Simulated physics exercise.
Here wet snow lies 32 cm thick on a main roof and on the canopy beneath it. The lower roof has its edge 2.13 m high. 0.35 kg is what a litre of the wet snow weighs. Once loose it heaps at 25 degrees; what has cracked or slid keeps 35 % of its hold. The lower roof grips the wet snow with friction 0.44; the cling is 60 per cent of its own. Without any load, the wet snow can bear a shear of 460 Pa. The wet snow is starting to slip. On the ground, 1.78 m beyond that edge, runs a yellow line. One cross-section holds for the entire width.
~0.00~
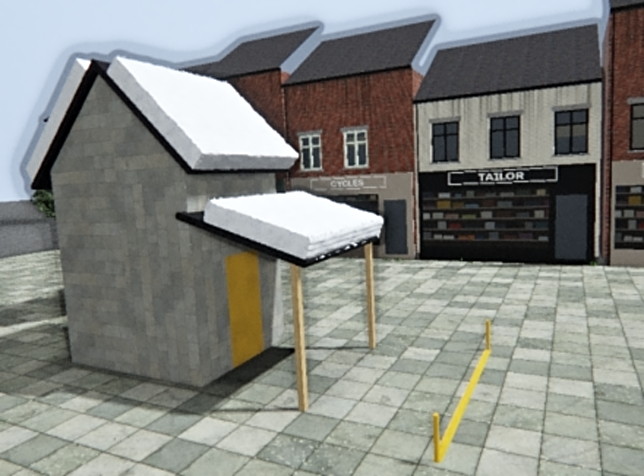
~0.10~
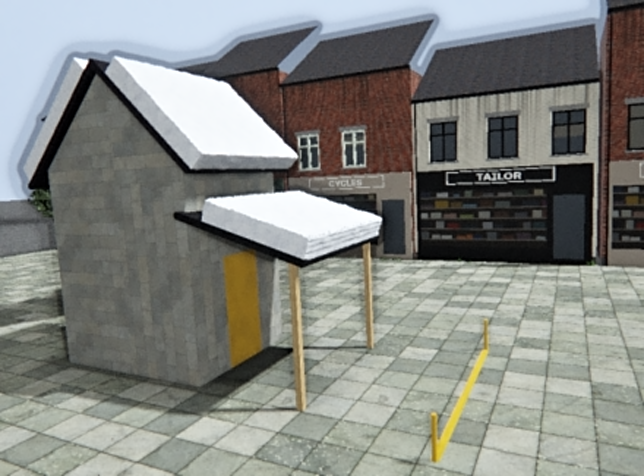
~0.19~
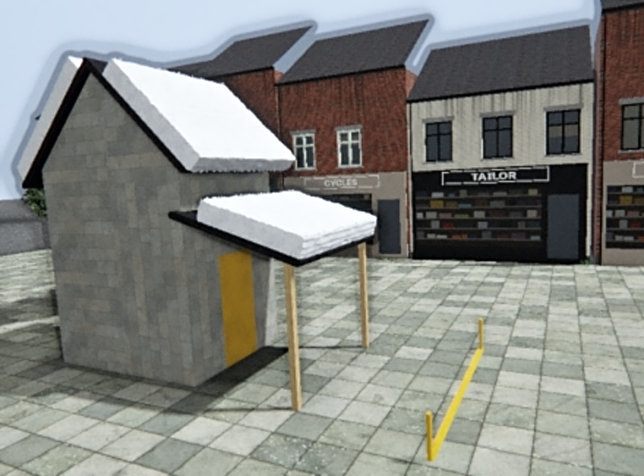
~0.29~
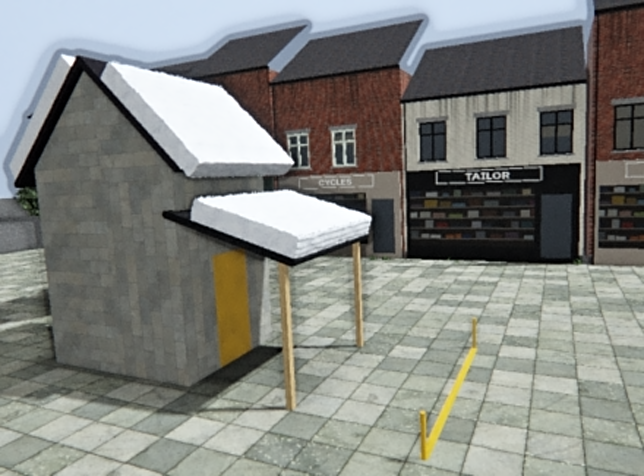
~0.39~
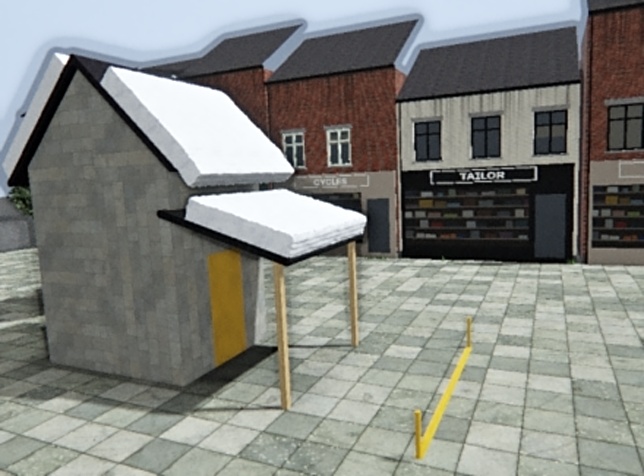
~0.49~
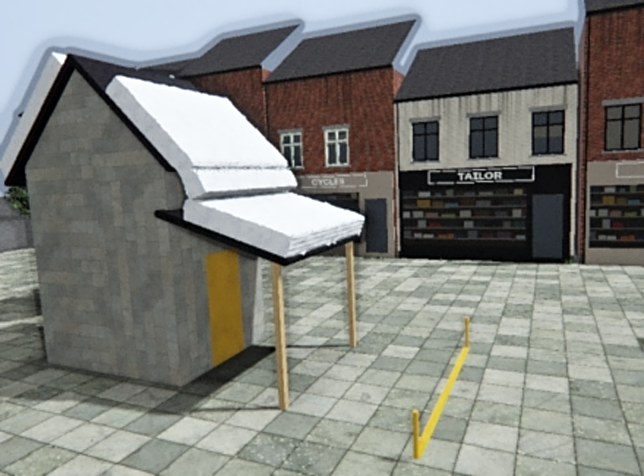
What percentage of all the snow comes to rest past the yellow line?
About 13 %.
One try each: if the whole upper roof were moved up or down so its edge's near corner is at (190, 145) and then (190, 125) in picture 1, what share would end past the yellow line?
Roughly 25 per cent first and 35 per cent second.
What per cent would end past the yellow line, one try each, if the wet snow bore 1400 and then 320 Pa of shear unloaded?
The answers, in order, are 0 % and 20 %.
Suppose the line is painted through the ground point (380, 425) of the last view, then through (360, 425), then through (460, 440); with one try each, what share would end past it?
One by one: 25 in a hundred, 35 in a hundred, 7 in a hundred.
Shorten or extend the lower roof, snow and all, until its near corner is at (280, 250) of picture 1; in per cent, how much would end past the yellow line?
That would be roughly 20 percent.
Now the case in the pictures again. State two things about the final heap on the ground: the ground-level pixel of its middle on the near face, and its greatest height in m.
Around (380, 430); it stands about 0.4 m.
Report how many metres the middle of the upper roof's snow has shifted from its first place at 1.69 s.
Some 3.4 m.
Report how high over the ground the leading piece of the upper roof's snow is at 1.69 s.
Height: Approx. 0.0 m.
After 1.04 s, none is below the lower edge and 0 % is past the line.
After 1.69 s, 32 % is below the lower edge and 0 % is past the line.
After 2.35 s, 55 % is below the lower edge and 13 % is past the line.
After 3.00 s, 56 % is below the lower edge and 13 % is past the line.
After 3.40 s, 56 % is below the lower edge and 13 % is past the line.
